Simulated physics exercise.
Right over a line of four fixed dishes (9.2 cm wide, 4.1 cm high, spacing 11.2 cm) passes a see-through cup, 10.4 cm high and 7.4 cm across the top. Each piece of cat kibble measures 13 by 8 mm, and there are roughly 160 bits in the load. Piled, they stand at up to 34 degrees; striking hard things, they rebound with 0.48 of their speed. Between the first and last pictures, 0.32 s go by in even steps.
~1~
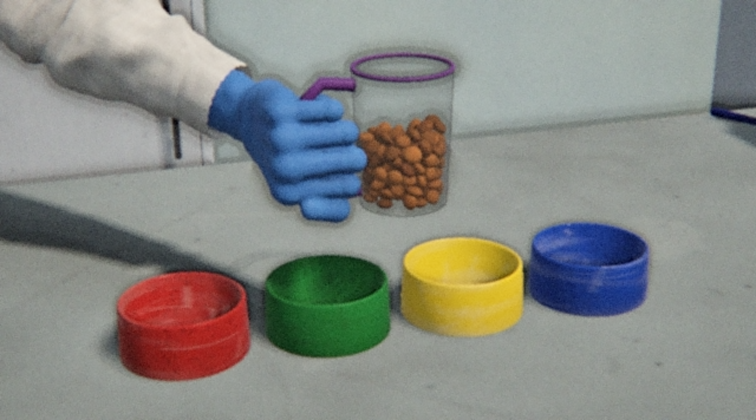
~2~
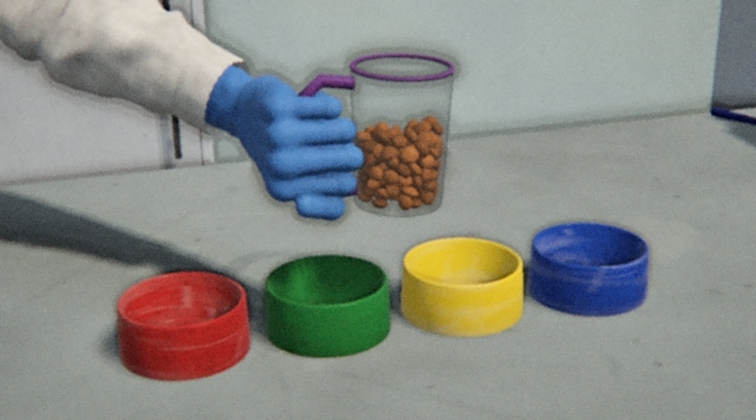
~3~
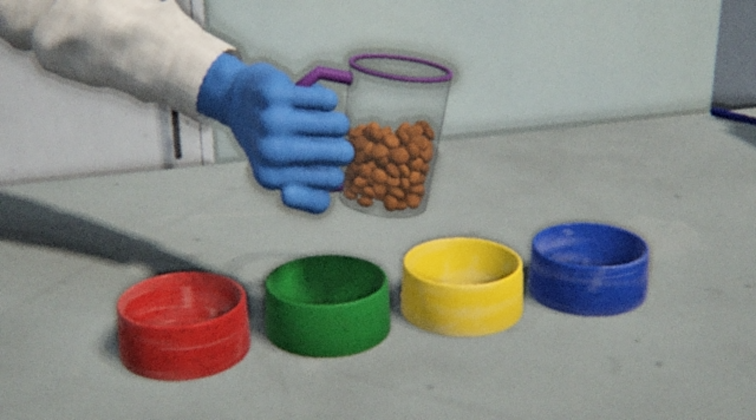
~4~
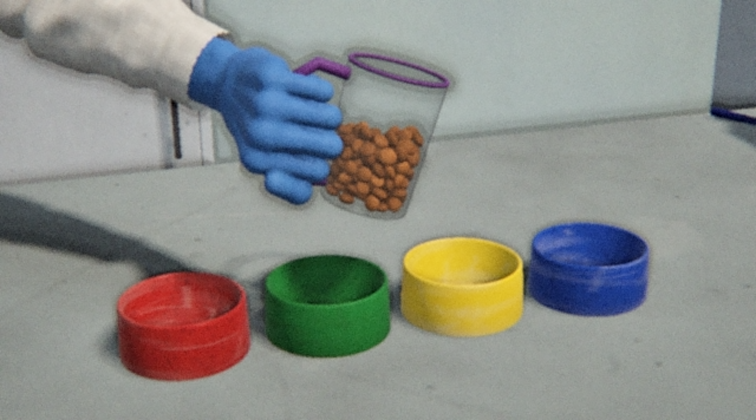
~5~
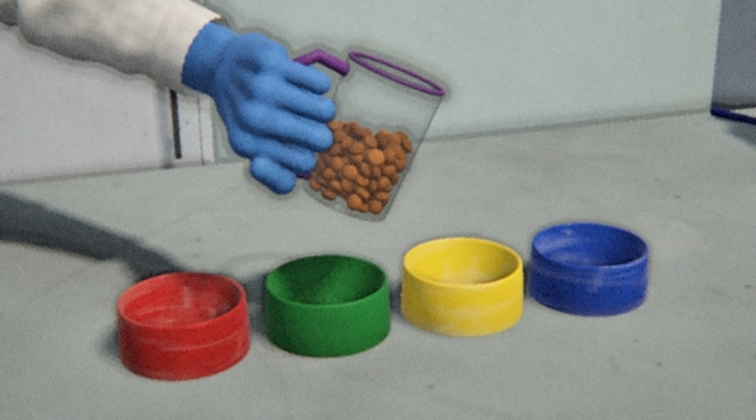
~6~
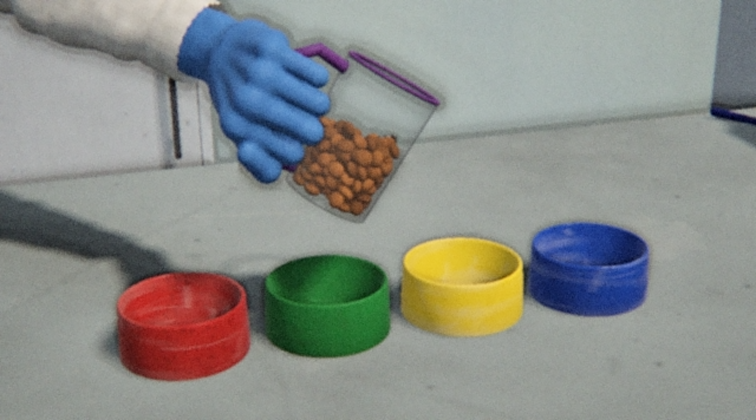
A blue-gloved hand held a clear cup of brown kibble above red, green, yellow and blue dishes, then moved it slightly left while steadily tilting its rim to the right.
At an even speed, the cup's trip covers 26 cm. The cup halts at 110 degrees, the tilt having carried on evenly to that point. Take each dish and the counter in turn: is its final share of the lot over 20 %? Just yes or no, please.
In short: Red yes, blue no, green yes, yellow no, counter no.
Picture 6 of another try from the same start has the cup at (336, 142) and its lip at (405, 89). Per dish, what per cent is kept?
Dish by dish: Red 90 percent, blue 0 percent, green 0 percent, yellow 0 percent.
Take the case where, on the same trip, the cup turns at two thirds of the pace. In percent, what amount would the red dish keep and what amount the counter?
Shares: Red 70, counter 10.
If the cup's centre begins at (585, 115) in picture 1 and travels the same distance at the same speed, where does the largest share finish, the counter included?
Most of it lands at yellow.
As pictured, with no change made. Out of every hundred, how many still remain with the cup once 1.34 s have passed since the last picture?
Reading: Approx. 35 %.
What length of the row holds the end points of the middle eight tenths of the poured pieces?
It covers some 14 centimetres of the row.
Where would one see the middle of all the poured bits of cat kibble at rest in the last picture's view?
Roughly (240, 328).
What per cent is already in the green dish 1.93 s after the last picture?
By that moment it's near 40 percent.
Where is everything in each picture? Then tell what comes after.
In the first frame, cup at (403, 135), tilt 0 degrees, lip at (450, 63), moved 0.0 cm; middle of the pieces at (406, 166); blue dish at (590, 245); yellow dish at (463, 262); green dish at (327, 280); red dish at (181, 300).
In the second frame, cup at (400, 135), tilt 2 degrees, lip at (450, 65), moved 0.2 cm; middle of the pieces at (402, 166).
In the third frame, cup at (392, 136), tilt 8 degrees, lip at (448, 71), moved 0.9 cm; middle of the pieces at (390, 168).
In the fourth frame, cup at (381, 137), tilt 16 degrees, lip at (445, 80), moved 1.7 cm; middle of the pieces at (375, 169).
In the fifth frame, cup at (370, 138), tilt 24 degrees, lip at (440, 89), moved 2.5 cm; middle of the pieces at (360, 170).
In the sixth frame, cup at (359, 139), tilt 32 degrees, lip at (435, 100), moved 3.4 cm; middle of the pieces at (345, 170); blue dish at (590, 245); yellow dish at (463, 262); green dish at (327, 280); red dish at (181, 300).
Then, 0.80 s after the last picture, tilt 110 degrees; cup holds 85 %, green 10 %.
Then, 1.34 s after the last picture, tilt 110 degrees; cup holds 35 %, red 10 %, green 40 %.
Then, 1.93 s after the last picture, tilt 110 degrees; cup holds 15 %, red 35 %, green 40 %.
In the end, red 45 %, blue 0 %, green 40 %, yellow 0 %, counter 10 %, cup 5 %.
